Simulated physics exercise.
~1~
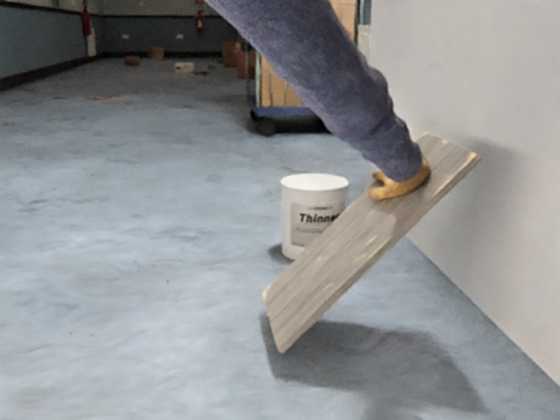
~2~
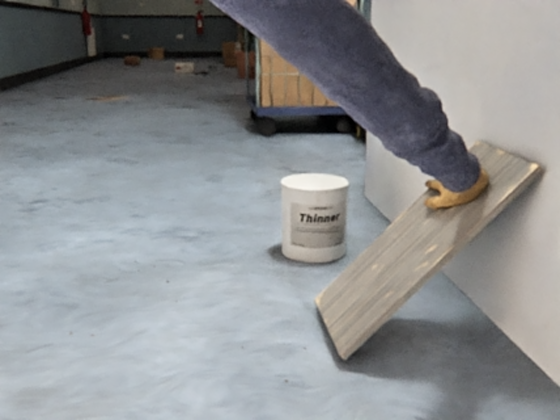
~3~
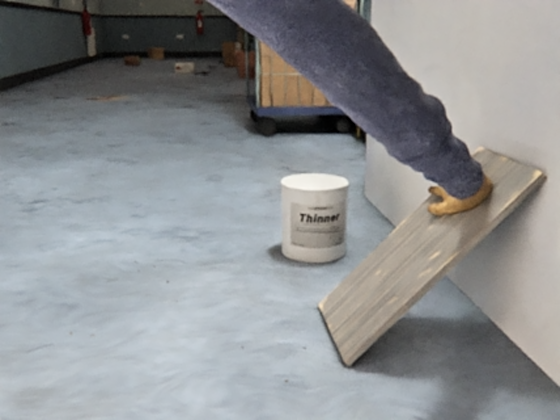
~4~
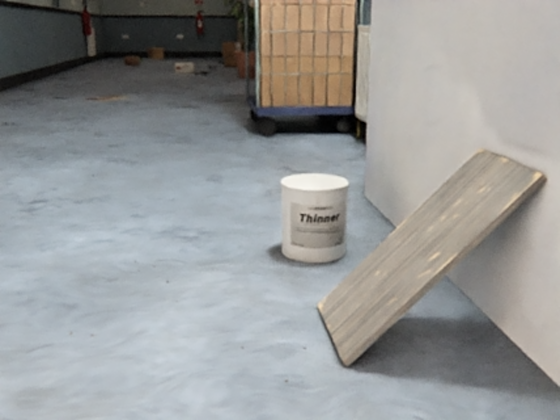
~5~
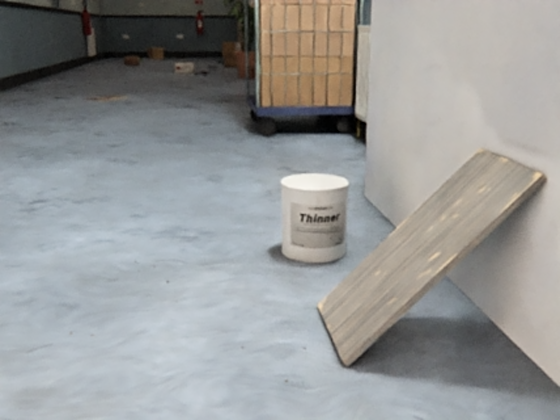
In a large room with a mottled blue-grey floor, a hand reaches in from the top and holds a grey board at a slant beside a pale wall, with a white pail labelled Thinner standing nearby. The hand shifts the board to the right until its upper end meets the wall and its foot sits on the floor. It steadies the board there briefly, then lets go and withdraws from view. The board does not slip, and it stays leaning against the wall, while the pail stands upright in its place.
